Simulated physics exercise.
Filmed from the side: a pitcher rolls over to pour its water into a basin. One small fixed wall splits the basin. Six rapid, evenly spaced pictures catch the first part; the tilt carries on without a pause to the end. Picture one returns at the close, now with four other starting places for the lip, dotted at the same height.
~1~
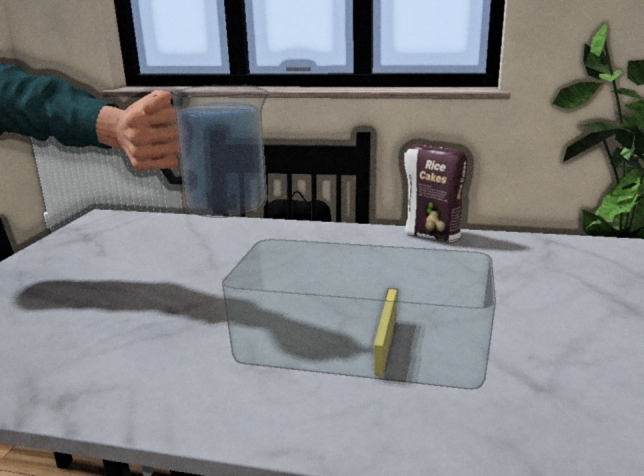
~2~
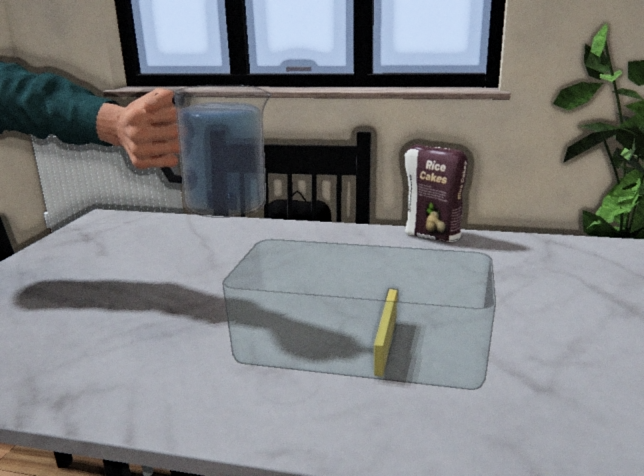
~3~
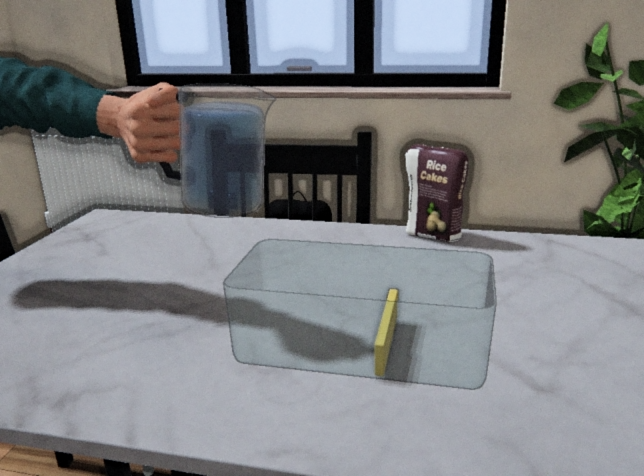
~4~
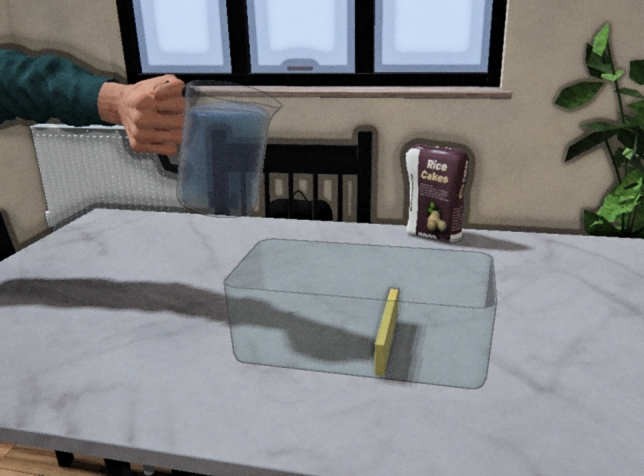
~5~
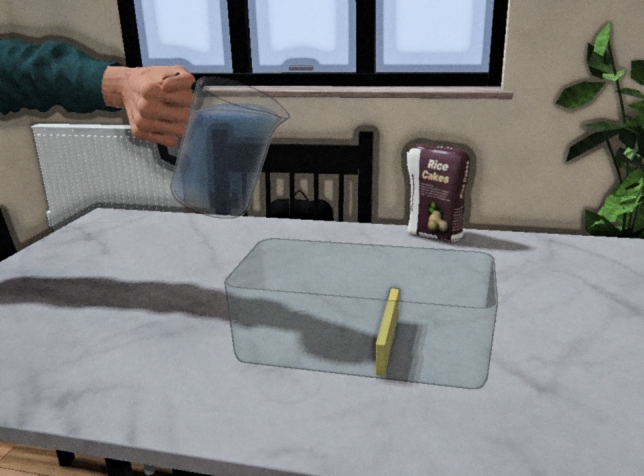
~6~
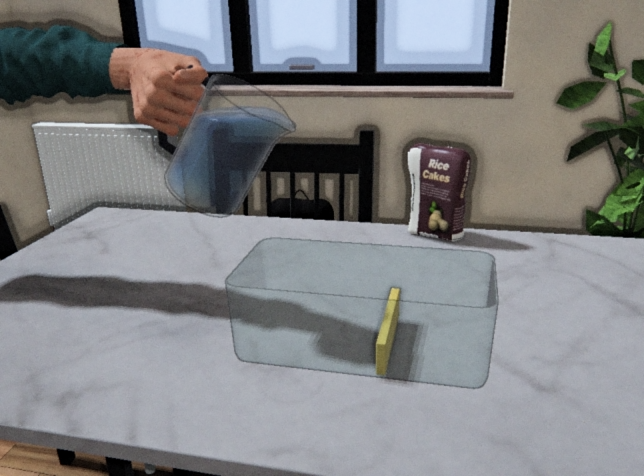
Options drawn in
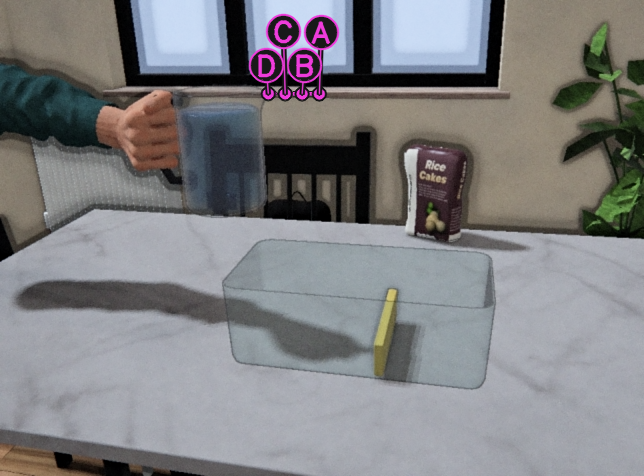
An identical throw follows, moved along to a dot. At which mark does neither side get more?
Go for B.
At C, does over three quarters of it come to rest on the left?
Yes.
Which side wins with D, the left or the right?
The left one.
In magenta, A at (319, 94); B at (302, 93); C at (285, 93); D at (268, 93).
If A is chosen, about 16 % ends left of the wall and 81 % right of it.
If B is chosen, about 49 % ends left of the wall and 49 % right of it.
If C is chosen, about 85 % ends left of the wall and 9 % right of it; 6 % is lost outside.
If D is chosen, about 91 % ends left of the wall and 5 % right of it; 4 % is lost outside.
